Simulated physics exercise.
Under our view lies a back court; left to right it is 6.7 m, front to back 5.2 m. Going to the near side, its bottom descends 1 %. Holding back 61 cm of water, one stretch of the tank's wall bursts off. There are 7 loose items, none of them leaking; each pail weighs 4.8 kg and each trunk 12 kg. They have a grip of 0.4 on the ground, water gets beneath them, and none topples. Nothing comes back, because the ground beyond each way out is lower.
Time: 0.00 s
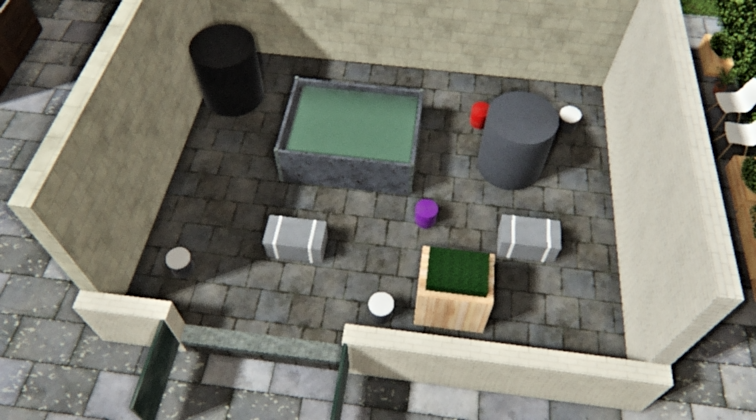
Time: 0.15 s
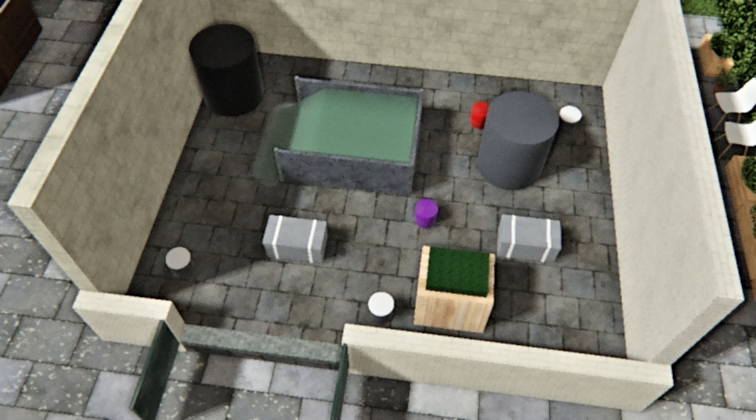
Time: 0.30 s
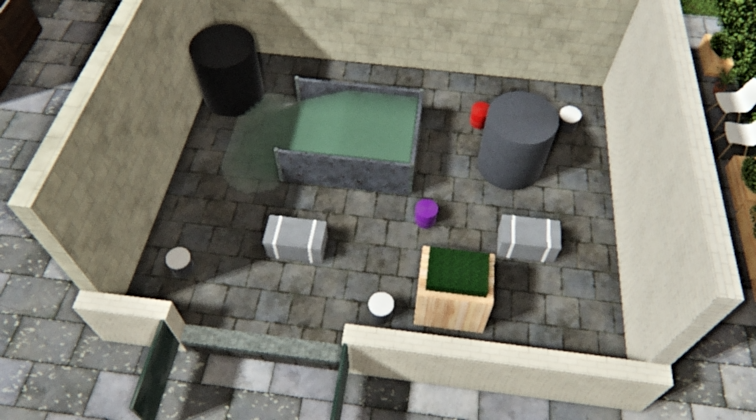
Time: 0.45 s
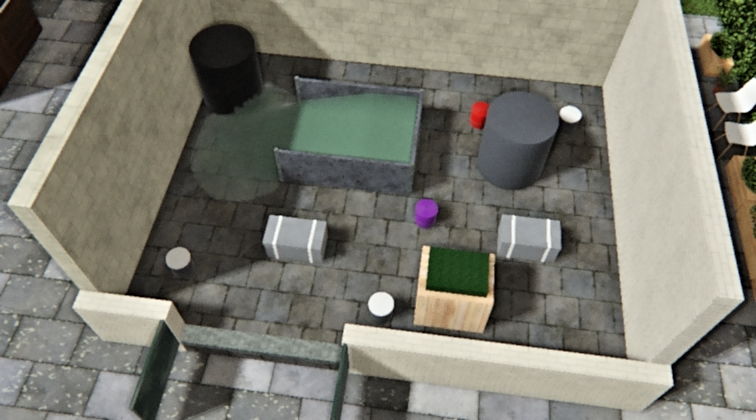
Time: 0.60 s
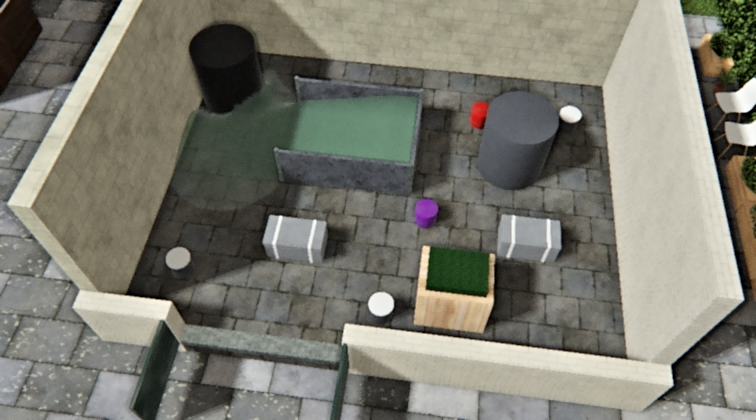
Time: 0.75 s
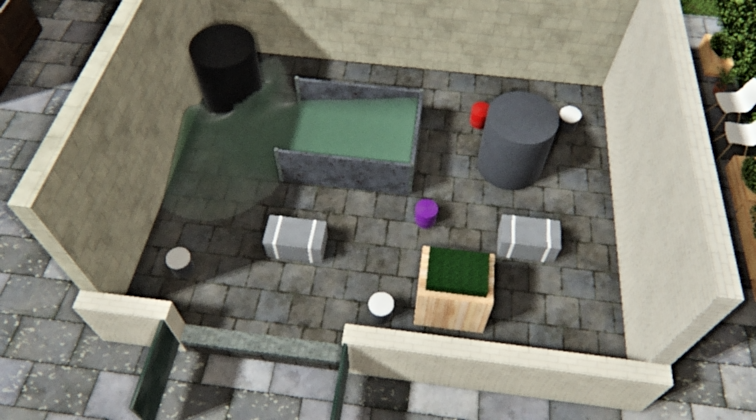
A paved court enclosed by pale stone walls, with an opening at the near side, is seen from high above by a still camera. A grey tank of greenish water stands left of centre near a black cylinder, with a dark grey cylinder and red pail to the right, and a purple pail, striped boxes and a wooden planter nearer. The tank's left wall disappears, and water spreads leftward across the paving, around the black cylinder and to the left wall, while the objects stay put.
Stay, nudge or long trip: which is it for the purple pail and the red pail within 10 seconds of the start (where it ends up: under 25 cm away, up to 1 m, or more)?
By the end, the purple pail keeps its spot and the red pail keeps its spot.
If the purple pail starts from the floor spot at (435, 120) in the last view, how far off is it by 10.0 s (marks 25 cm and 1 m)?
Short answer: It hardly moves.
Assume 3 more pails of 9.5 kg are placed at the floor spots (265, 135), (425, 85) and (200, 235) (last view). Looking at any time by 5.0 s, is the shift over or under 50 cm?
Respectively: Greater, smaller, greater.
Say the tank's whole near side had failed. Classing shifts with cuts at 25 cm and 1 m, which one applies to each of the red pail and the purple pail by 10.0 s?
The red pail would remain almost still and the purple pail would move somewhat.
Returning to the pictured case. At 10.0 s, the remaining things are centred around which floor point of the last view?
Mean floor pixel: About (457, 199).
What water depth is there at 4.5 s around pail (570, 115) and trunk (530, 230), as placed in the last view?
0 and 0 cm.
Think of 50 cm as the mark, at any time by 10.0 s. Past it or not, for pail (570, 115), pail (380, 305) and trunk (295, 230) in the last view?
In sequence - stayed below the line; crossed the line; stayed below the line.
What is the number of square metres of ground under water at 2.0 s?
At that time the wet patch spans about 10.5 m2.
After 2.0 s the purple pail is near (427, 208), 0.0 m from its start, aground; the red pail is near (482, 109), 0.0 m from its start, aground; 0 of 7 are out; 0 afloat.
After 4.5 s the purple pail is near (427, 208), 0.0 m from its start, aground; the red pail is near (482, 109), 0.0 m from its start, aground; 1 of 7 are out; 0 afloat.
After 7.0 s the purple pail is near (427, 208), 0.0 m from its start, aground; the red pail is near (482, 109), 0.0 m from its start, aground; 1 of 7 are out; 0 afloat.
After 10.0 s the purple pail is near (427, 208), 0.0 m from its start, aground; the red pail is near (482, 109), 0.0 m from its start, aground; 1 of 7 are out; 0 afloat.
